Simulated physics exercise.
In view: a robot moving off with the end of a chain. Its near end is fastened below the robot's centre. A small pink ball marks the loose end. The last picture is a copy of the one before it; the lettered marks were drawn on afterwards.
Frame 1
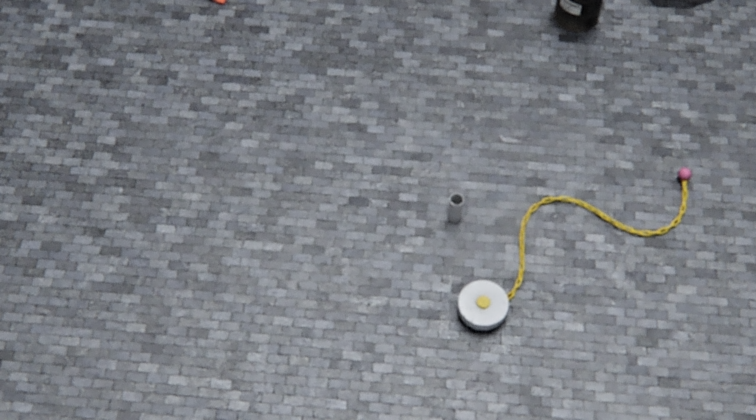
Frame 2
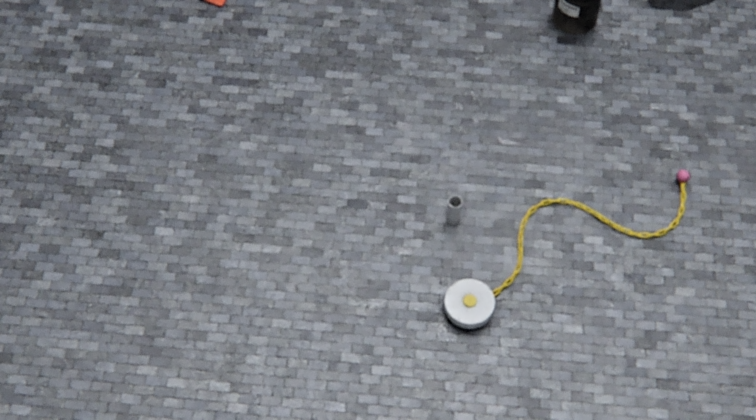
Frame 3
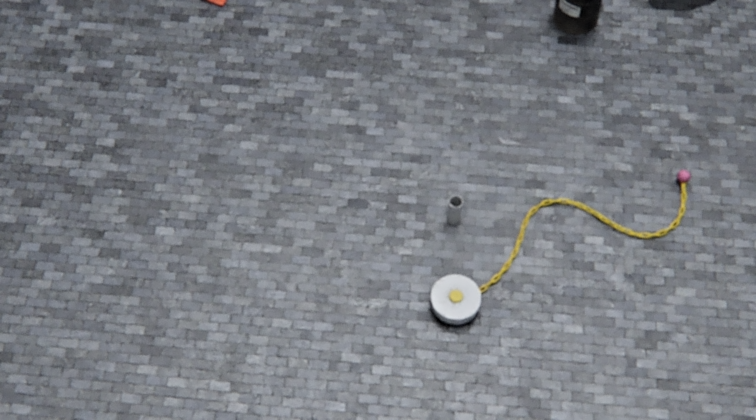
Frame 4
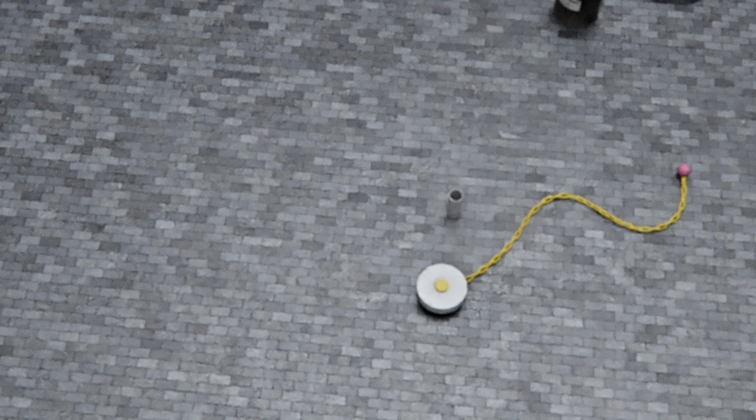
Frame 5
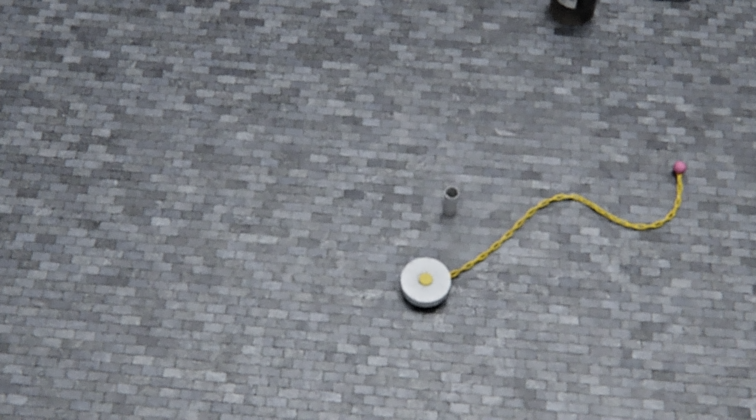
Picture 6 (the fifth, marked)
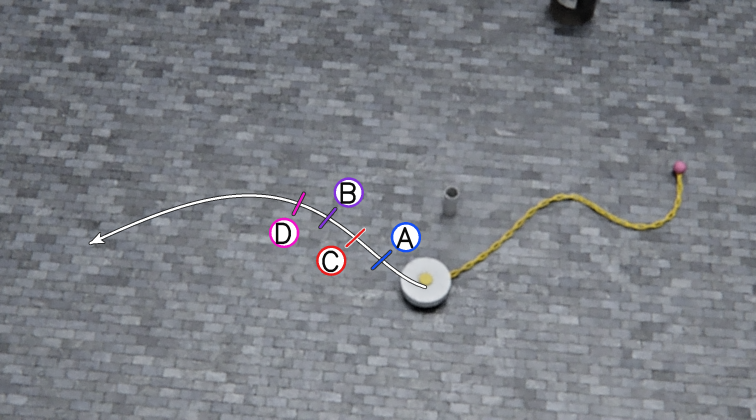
A round white robot moves slowly left past a small post, trailing a curving yellow chain.
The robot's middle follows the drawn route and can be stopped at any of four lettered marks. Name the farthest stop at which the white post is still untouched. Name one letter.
Mark D.
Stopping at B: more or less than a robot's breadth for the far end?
By then, less.
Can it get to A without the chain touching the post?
For that mark, yes.
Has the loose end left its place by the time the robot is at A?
No.
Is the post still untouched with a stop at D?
Yes.
On the marked copy, A at (382, 260); B at (328, 218); C at (355, 238); D at (299, 204); the route from (425, 287) via (267, 196) to (91, 243).
Following D. Soon after the start, robot (379, 254), middle of the chain (555, 225), free end (680, 168).
Later, robot (339, 221), middle of the chain (519, 232), free end (676, 181).
In the end, robot (298, 200), middle of the chain (477, 223), free end (646, 197); nothing has been touched.
As for the rest, A is safe but short; B is safe but short; C is safe but short.
